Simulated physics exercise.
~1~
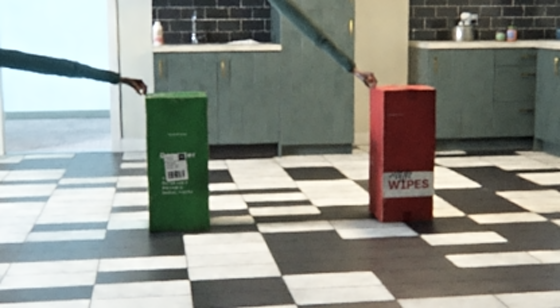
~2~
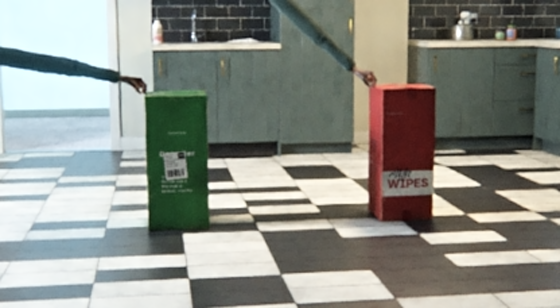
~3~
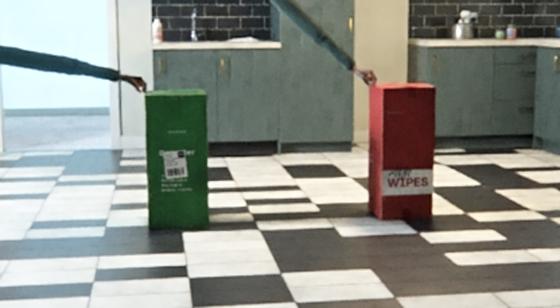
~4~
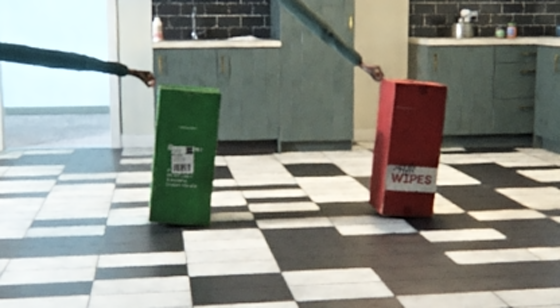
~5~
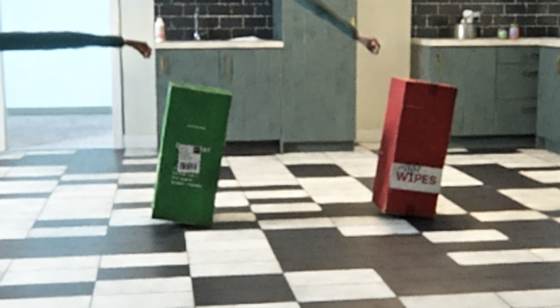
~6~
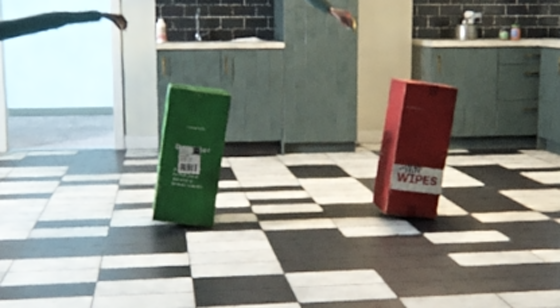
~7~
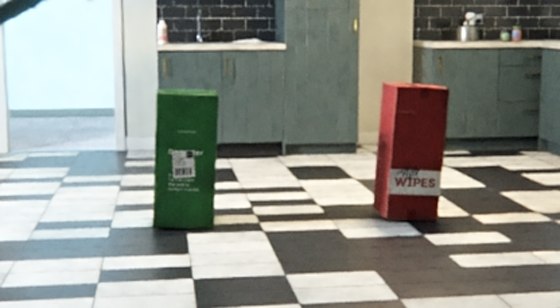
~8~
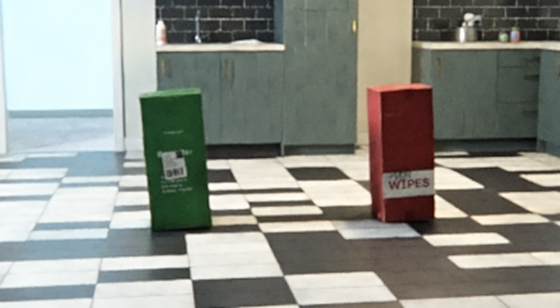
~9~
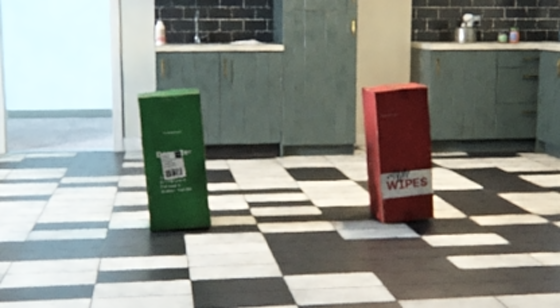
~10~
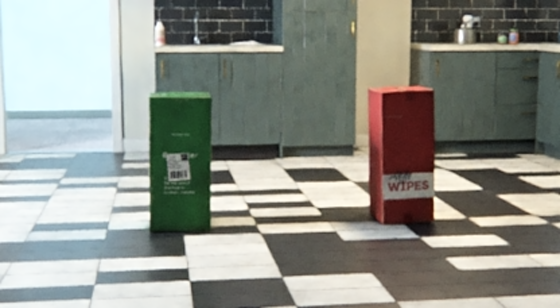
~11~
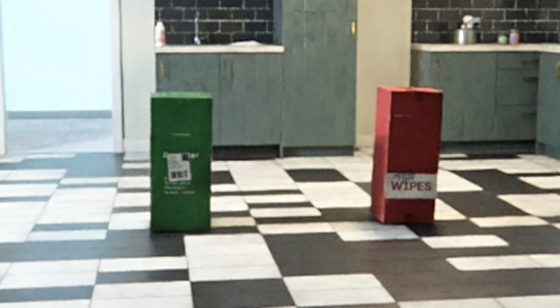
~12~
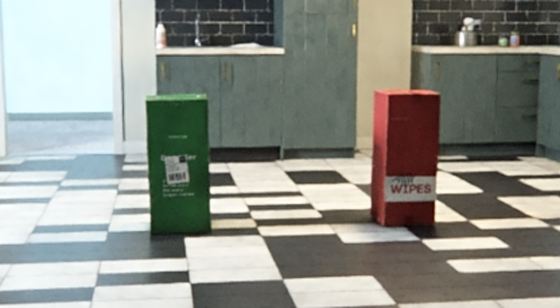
A tall green box on the left and a tall red box marked "WIPES" on the right stand on a black and white checkered floor, seen from the front by a slightly swaying camera in a kitchen with grey-green cabinets and dark tiles. Two arms reach in from the left and above, each with a hand near a box's top. The hands push, and both boxes tip to the right before the hands let go and draw back out of view. Both boxes swing back left, rock slightly, and settle upright on their bases, still standing apart.
